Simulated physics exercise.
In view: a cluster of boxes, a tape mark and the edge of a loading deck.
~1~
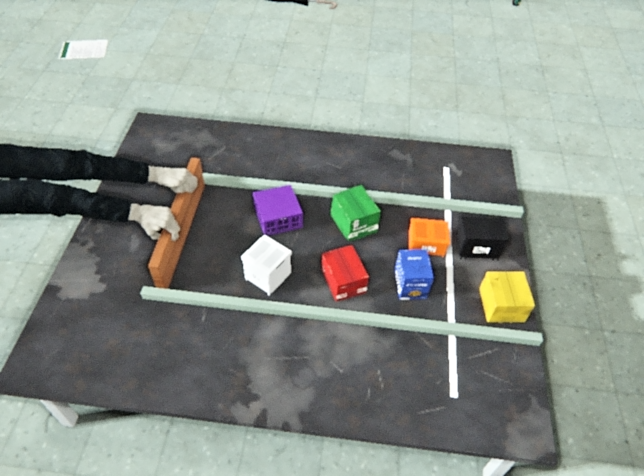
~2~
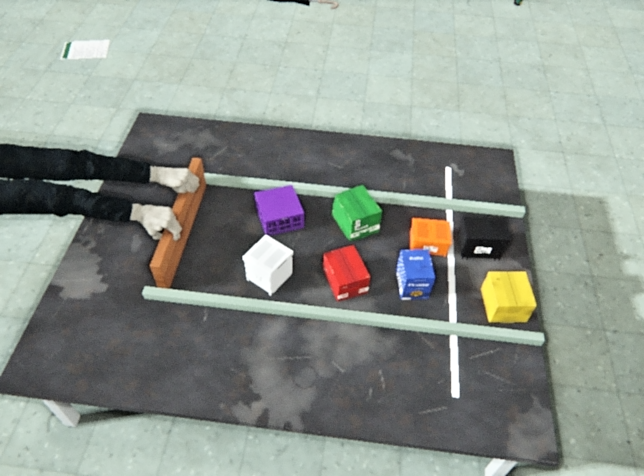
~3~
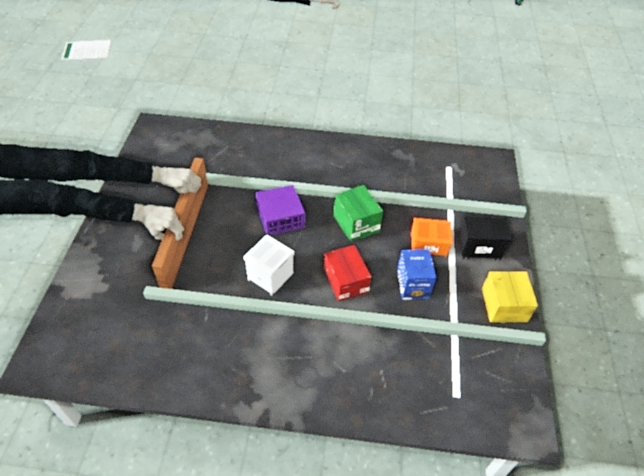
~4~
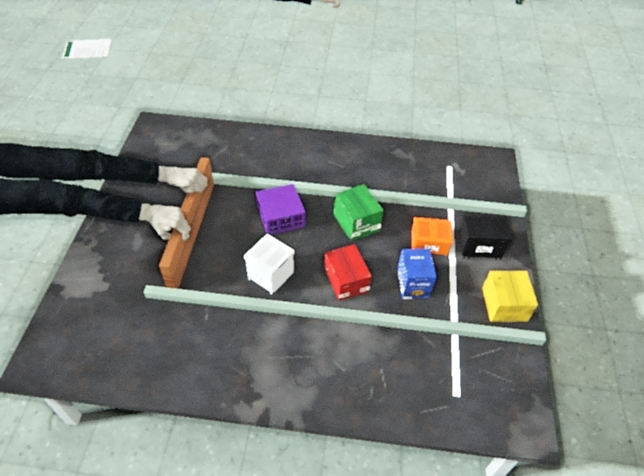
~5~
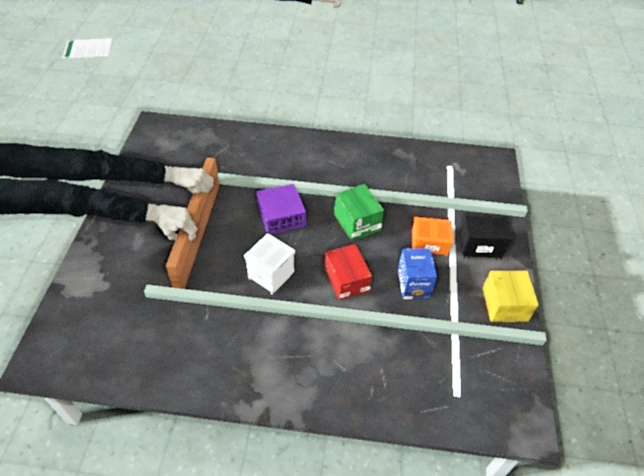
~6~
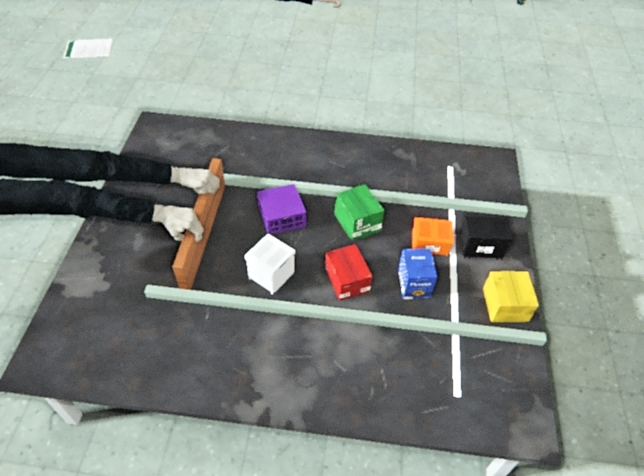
On a dark deck with a white tape line near its right side, eight colored boxes sit between two pale rails. Two gloved hands grip an orange-brown plank at the left and slide it slightly rightward toward the boxes, narrowing the gap, while the boxes show almost no movement.
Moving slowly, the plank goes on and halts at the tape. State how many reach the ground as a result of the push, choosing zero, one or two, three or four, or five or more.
Three or four tumble down.
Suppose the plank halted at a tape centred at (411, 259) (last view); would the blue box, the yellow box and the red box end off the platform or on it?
Looking at each in turn, the blue box is still there, the yellow box is still there, and the red box is still there.
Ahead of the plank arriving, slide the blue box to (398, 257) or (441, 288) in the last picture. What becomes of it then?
Lab note: Blue box, try one rests in place; try two rests in place.
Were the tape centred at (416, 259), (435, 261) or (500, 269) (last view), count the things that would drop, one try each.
It would be 1, then 2, then 6.
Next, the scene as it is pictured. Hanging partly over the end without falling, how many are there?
Expected count: 1.
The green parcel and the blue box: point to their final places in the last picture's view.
Near (513, 231) and (541, 289).
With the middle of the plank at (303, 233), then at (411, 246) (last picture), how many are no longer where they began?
The first number is 4, the next one 8.
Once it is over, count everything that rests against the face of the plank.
That would be 2 of them.
Soon after, none off yet; yellow box at rest near (510, 297); black tote at rest near (485, 238); orange tote at rest near (432, 237).
Then, none off yet; yellow box at rest near (510, 297); black tote at rest near (485, 238); orange tote moved a little near (438, 238).
Further on, none off yet; yellow box moved a little near (523, 299); black tote moved about its own width near (544, 246); orange tote moved well along near (501, 245).
At rest, the number that fall off is three or four; fallen, orange tote, black tote and yellow box.
